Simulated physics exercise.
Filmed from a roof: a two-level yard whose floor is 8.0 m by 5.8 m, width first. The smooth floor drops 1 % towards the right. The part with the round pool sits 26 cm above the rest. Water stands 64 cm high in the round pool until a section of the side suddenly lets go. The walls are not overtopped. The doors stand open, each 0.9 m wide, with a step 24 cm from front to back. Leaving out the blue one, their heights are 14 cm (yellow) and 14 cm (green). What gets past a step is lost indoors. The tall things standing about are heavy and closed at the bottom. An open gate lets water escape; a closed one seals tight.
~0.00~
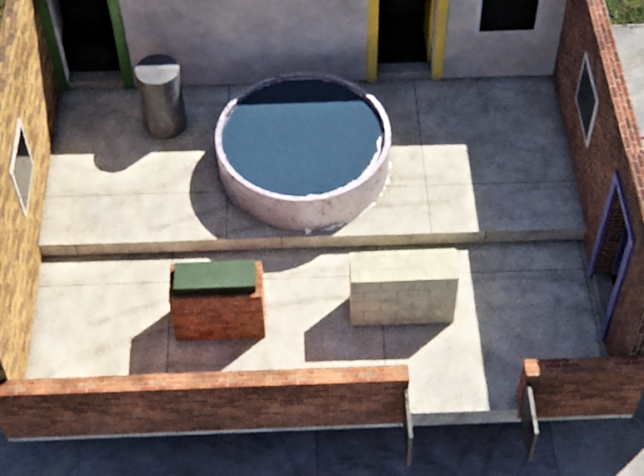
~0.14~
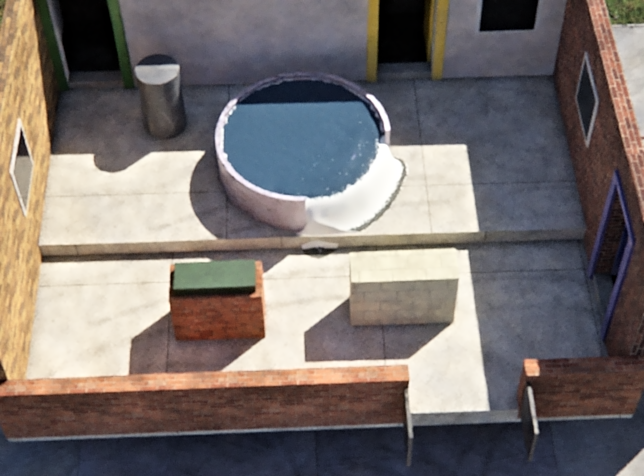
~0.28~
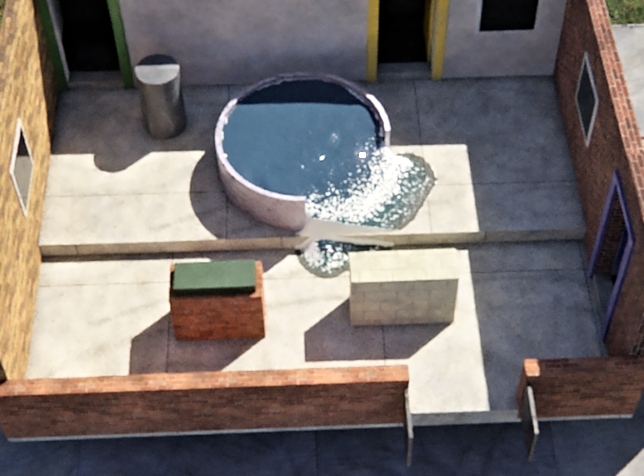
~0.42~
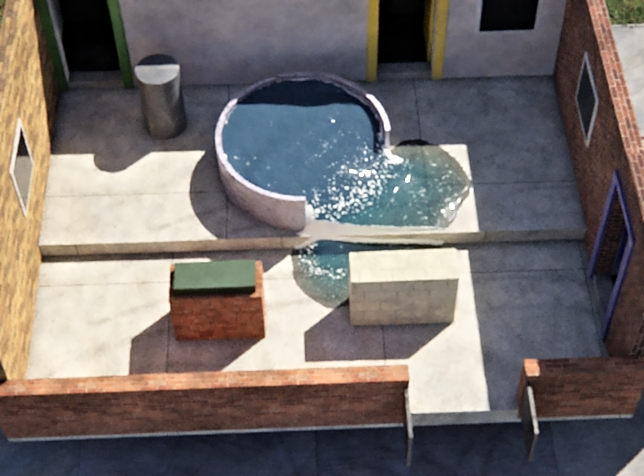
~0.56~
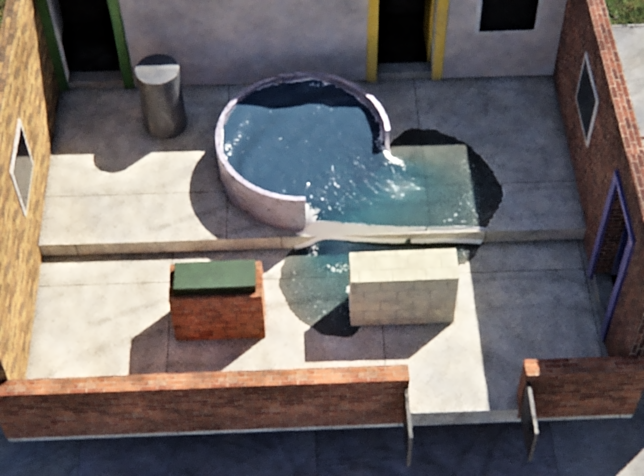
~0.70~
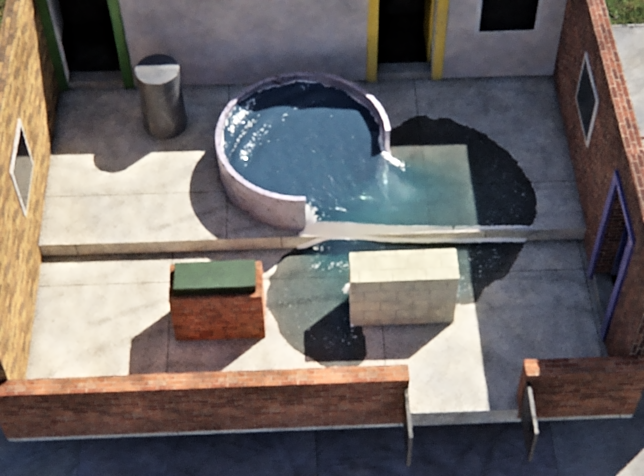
In the video, a round pool of still water in a walled two-level yard opens at its front right side, and water pours out, spreading across the upper floor to the right and over the step around a pale block.
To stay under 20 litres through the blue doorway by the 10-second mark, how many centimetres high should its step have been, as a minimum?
Some 31 cm above the ground.
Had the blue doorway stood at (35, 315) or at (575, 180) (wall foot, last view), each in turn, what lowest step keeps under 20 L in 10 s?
About 8.5 and 13.5 cm.
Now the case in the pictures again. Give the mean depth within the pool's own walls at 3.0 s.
Roughly 19 cm on average.
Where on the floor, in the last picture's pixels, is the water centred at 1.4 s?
At about (359, 199).
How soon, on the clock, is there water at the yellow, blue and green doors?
Yellow 4.5 s, blue 1.1 s, green not in the 10 s.
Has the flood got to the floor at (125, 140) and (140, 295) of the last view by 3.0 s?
In that order: Still dry, not reached.
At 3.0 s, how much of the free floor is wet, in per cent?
Some 45 per cent of it.
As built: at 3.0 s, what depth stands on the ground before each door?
In cm: Yellow 0, blue 30, green 0.
After 1.4 s water covers 35 % of the floor, deepest (42 cm) near (388, 279); 17 cm at the blue door, 0 litres in over its 17 cm step.
After 3.0 s water covers 45 % of the floor, deepest (43 cm) near (611, 390); 30 cm at the blue door, 115 litres in over its 17 cm step.
After 10.0 s water covers 80 % of the floor, deepest (18 cm) near (185, 382); 13 cm at the blue door, 192 litres in over its 17 cm step.
At the blue door as built, the water arrived by 1.2 s and peaked near 34 cm at 2.0 s.
Run again over the same 10 s with other heights there, 33 litres in over 28.5 cm, 10 litres over 33.5 cm. The limit of 20 litres is kept from about 31 cm up.
